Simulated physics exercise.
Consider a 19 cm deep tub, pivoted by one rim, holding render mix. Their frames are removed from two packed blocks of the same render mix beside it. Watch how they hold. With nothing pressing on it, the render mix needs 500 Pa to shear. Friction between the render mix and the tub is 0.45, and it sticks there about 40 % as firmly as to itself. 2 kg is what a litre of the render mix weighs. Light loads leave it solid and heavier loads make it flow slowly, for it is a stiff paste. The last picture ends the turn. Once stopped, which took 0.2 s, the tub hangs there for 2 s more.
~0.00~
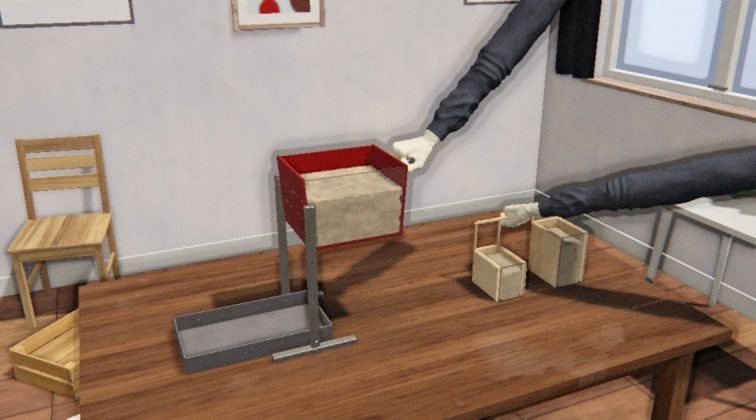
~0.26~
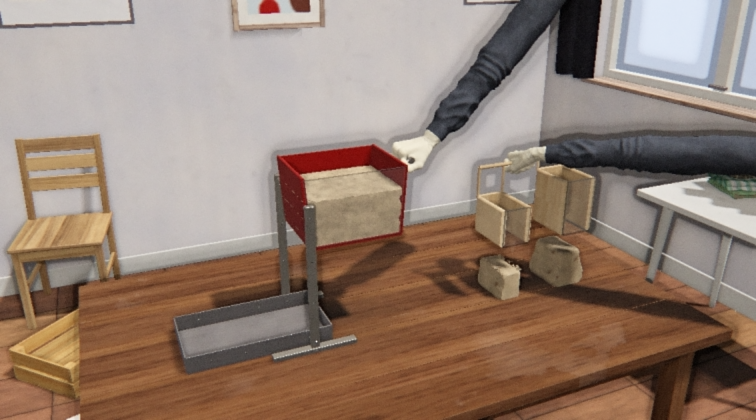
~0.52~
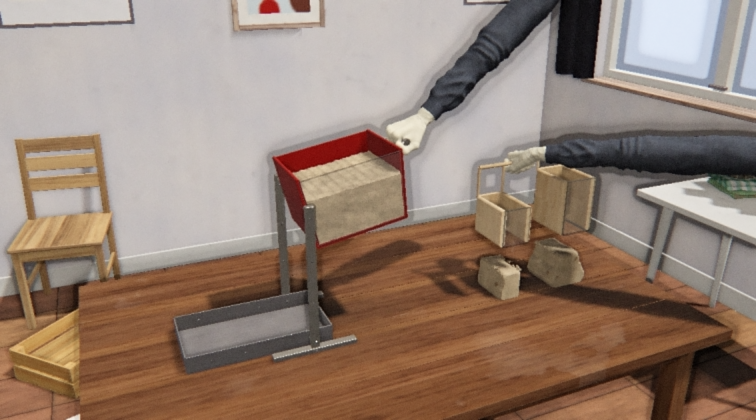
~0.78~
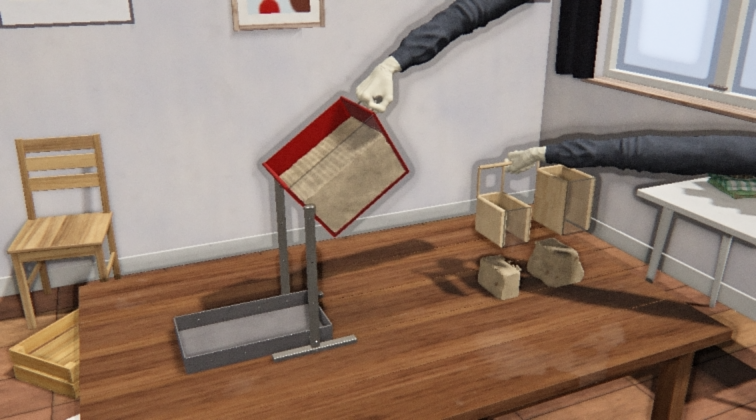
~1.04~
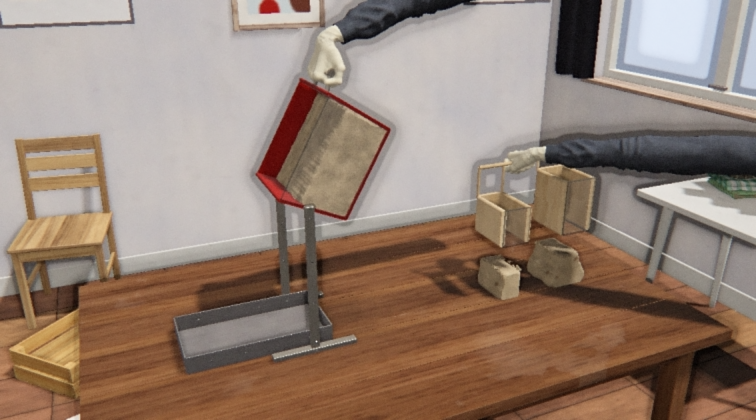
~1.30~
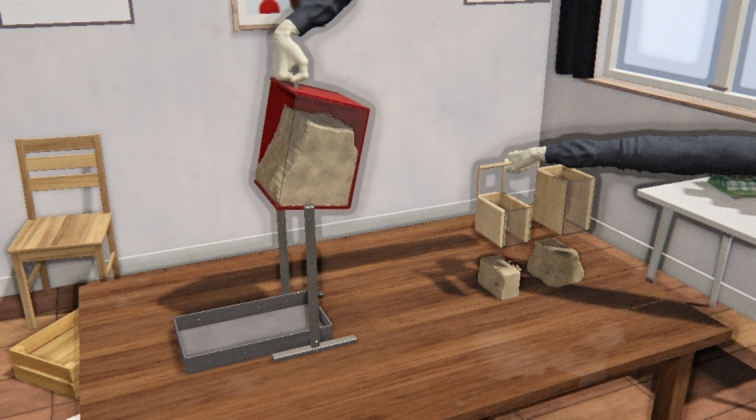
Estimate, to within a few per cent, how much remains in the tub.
Roughly 67 per cent remains in the tub.
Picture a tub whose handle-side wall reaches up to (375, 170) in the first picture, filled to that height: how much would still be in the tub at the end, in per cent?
Some 100 percent would still be in the tub at the end.
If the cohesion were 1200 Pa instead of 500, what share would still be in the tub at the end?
100 %.
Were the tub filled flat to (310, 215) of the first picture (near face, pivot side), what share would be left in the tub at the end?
That works out near 100 %.
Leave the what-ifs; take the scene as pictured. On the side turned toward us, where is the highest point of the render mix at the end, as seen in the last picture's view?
The highest point is near (322, 156) in the last picture.
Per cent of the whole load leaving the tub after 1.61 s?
About 10 percent.
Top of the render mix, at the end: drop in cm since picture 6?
8 cm.
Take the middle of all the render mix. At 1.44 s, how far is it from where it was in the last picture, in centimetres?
Some 3 cm.
By 1.44 s, the tub is at 77 degrees and holds 91 %.
By 1.61 s, the tub is at 77 degrees and holds 77 %.
By 1.78 s, the tub is at 77 degrees and holds 69 %.
By 1.95 s, the tub is at 77 degrees and holds 66 %.
By 3.30 s, at the end, the tub is at 77 degrees and holds 67 %.
